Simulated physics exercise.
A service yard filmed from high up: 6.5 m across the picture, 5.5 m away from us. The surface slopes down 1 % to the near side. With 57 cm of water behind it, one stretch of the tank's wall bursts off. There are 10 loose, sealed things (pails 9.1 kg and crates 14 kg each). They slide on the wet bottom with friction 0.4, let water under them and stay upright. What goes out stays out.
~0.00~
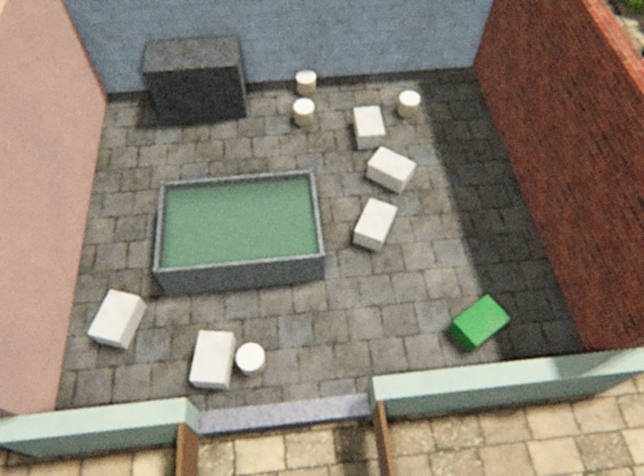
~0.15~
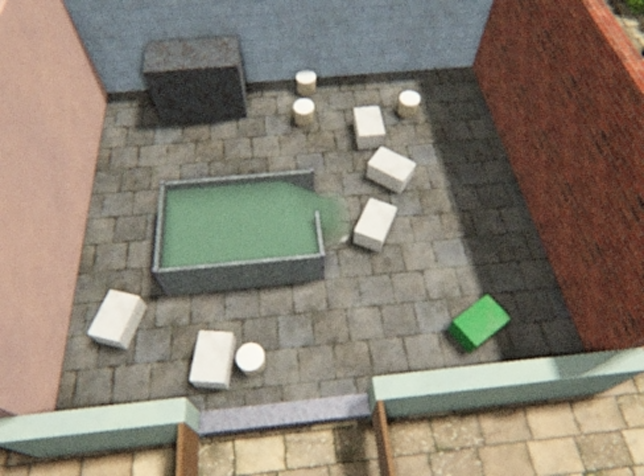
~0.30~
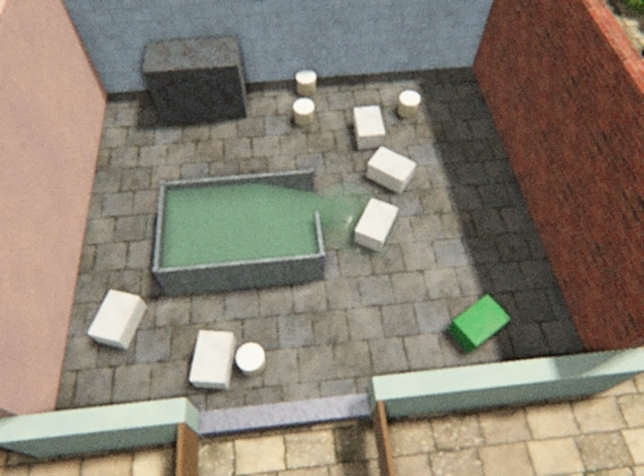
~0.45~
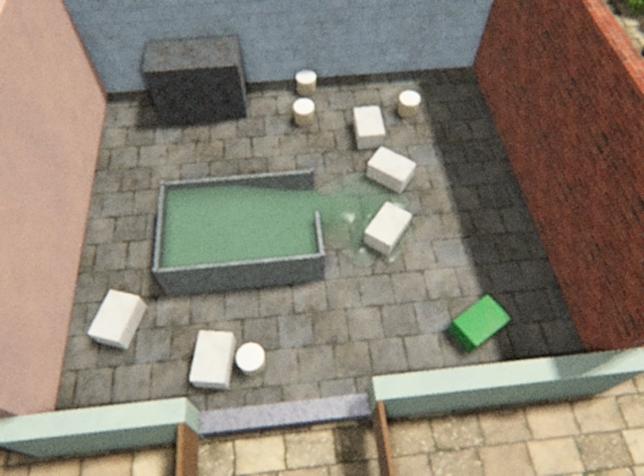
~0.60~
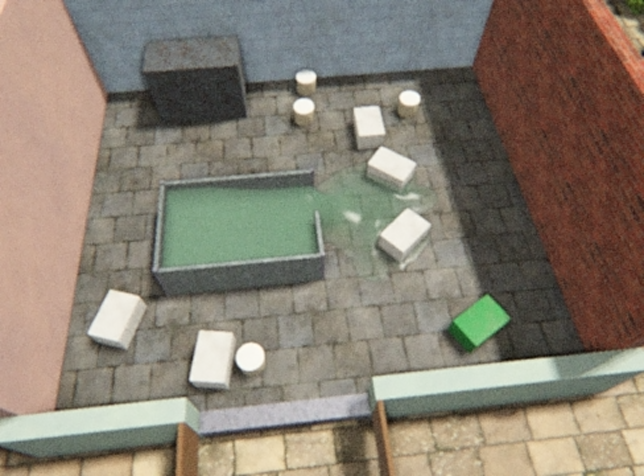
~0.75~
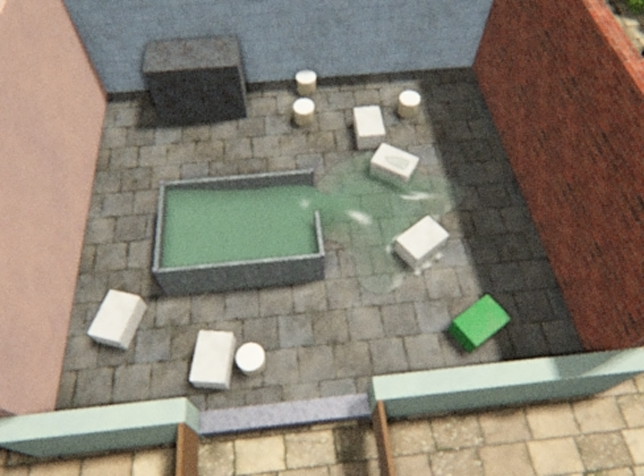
In the video, part of the right wall of a water-filled tank gives way in a paved yard, and greenish water spreads rightward, pushing one white crate to the right and slightly nudging another while the green crate stays still.
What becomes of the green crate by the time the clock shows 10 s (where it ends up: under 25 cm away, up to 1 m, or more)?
Green crate ends far away.
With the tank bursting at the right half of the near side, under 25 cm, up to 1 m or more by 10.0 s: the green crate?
In that case the green crate is nudged along.
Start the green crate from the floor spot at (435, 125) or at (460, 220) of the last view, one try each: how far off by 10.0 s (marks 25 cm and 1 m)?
In that order: It travels far; it ends far away.
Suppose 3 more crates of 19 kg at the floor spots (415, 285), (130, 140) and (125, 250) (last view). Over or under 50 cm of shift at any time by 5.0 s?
In that order: Under, short of it, short of it.
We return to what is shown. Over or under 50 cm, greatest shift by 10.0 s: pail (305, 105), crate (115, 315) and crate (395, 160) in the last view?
In turn: Short of it, under, past it.
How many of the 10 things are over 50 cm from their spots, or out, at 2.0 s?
By then 2.
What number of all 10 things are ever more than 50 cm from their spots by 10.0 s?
4 of them.
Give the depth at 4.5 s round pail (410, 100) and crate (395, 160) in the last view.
About 6 and 5 cm.
After 2.0 s the green crate is near (488, 331), 0.2 m from its start, aground; 0 of 10 are out; 0 afloat.
After 4.5 s the green crate is near (419, 339), 0.8 m from its start, aground; 0 of 10 are out; 1 afloat.
After 7.0 s the green crate is near (321, 332), 2.0 m from its start, aground; 0 of 10 are out; 0 afloat.
After 10.0 s the green crate is near (306, 323), 2.2 m from its start, aground; 0 of 10 are out; 0 afloat.
